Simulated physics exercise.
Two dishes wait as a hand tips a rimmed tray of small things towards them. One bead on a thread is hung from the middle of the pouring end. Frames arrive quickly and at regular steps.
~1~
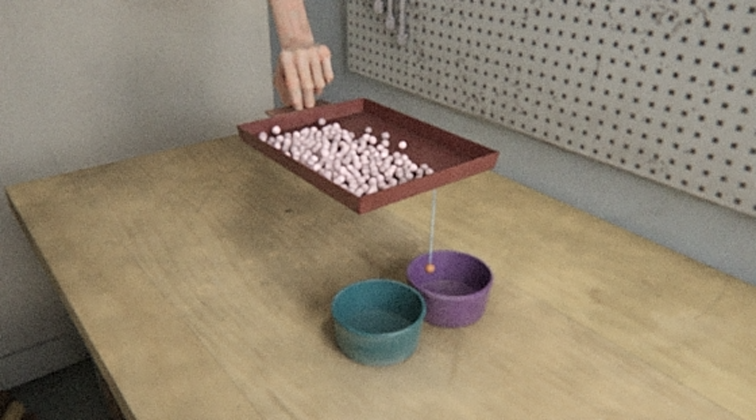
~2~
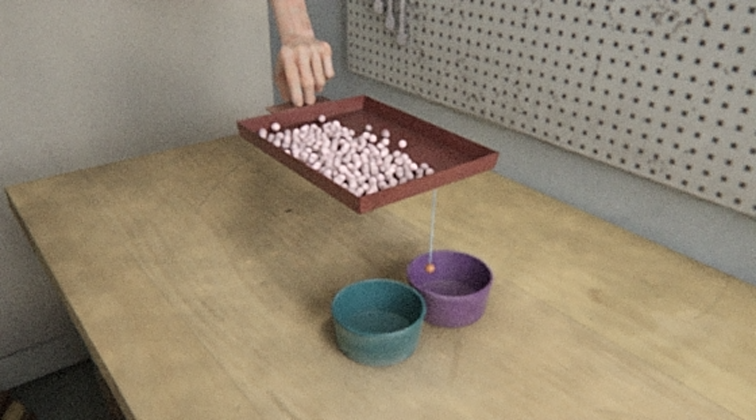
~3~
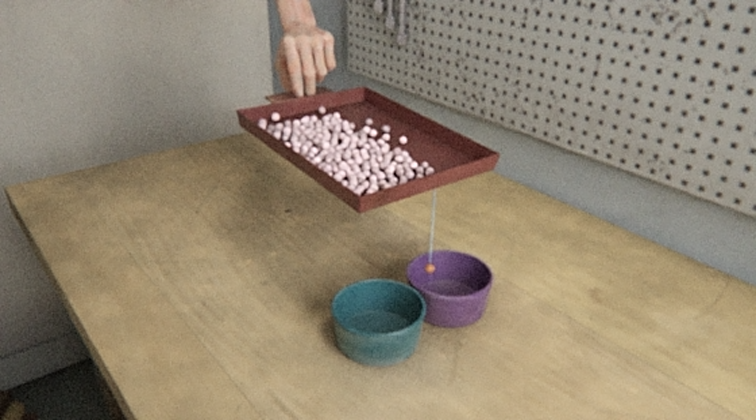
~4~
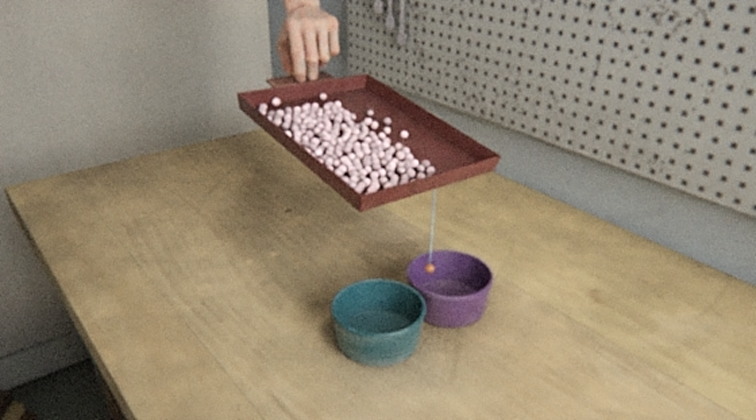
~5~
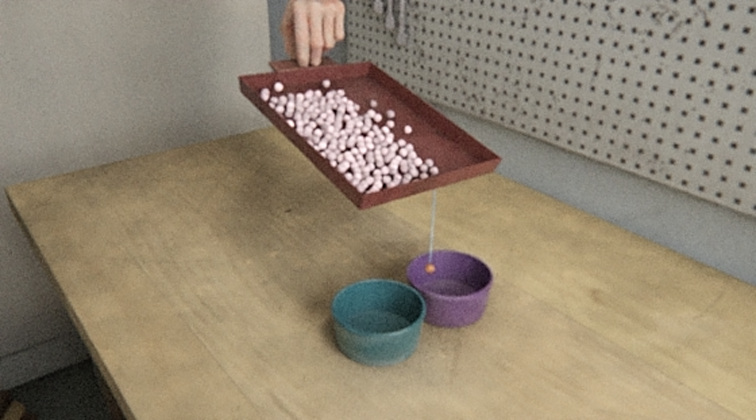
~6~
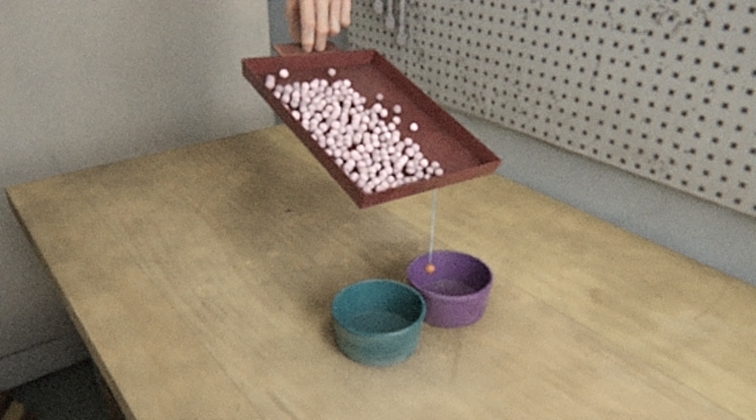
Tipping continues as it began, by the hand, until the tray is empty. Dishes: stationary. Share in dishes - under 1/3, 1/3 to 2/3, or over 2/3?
Smaller than a third.
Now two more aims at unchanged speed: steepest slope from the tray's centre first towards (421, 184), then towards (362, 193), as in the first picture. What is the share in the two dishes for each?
Around 10 per cent first, around 100 per cent next.
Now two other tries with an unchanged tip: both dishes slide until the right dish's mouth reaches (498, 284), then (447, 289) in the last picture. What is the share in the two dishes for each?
You'd get 80 in a hundred first and 30 in a hundred after that.
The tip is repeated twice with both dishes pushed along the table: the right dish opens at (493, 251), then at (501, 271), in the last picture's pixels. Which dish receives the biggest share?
Try one: The dish on the right-hand side; try two: The dish on the right-hand side.
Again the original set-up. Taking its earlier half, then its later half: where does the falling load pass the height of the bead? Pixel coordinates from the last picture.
The leading part at (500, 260), the rest of it at (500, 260).
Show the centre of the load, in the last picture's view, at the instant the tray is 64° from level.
(443, 158).
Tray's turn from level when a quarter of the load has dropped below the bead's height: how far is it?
I'd say close to 95 degrees.
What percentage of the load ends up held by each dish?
I'd say the left dish holds some 0 % and the right dish some 20 %.
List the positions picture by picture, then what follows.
Corners of the pouring end at (360, 196) and (496, 152), level; middle of the load at (340, 160), sugar pearls; left dish at (407, 342); right dish at (479, 305); bead on its thread at (430, 268), in the first picture.
Corners of the pouring end at (360, 196) and (496, 152), level; middle of the load at (340, 158), in the second picture.
Corners of the pouring end at (361, 195) and (496, 153), tipped barely, lowest at the right corner; middle of the load at (340, 153), in the third picture.
Corners of the pouring end at (362, 194) and (497, 155), tipped a little, lowest at the right corner; middle of the load at (341, 146), in the fourth picture.
Corners of the pouring end at (364, 193) and (498, 157), tipped a little, lowest at the right corner; middle of the load at (344, 139), in the fifth picture.
Corners of the pouring end at (366, 193) and (499, 159), tipped clearly, lowest at the right corner; middle of the load at (350, 134), nearly all on the move; left dish at (407, 342); right dish at (479, 305), in the sixth picture.
Soon, tray tipped steeply; nearly all on the tray; a stray few outside both; a small part in the air.
A while on, tray tipped past a quarter turn; about a quarter on the tray; a small part in the right dish; about half outside both; about a quarter in the air.
Towards the end, tray tipped past a quarter turn; about a quarter in the right dish; most outside both.
Finally, tray tipped past a quarter turn; none in the left dish; about a quarter in the right dish; most outside both.
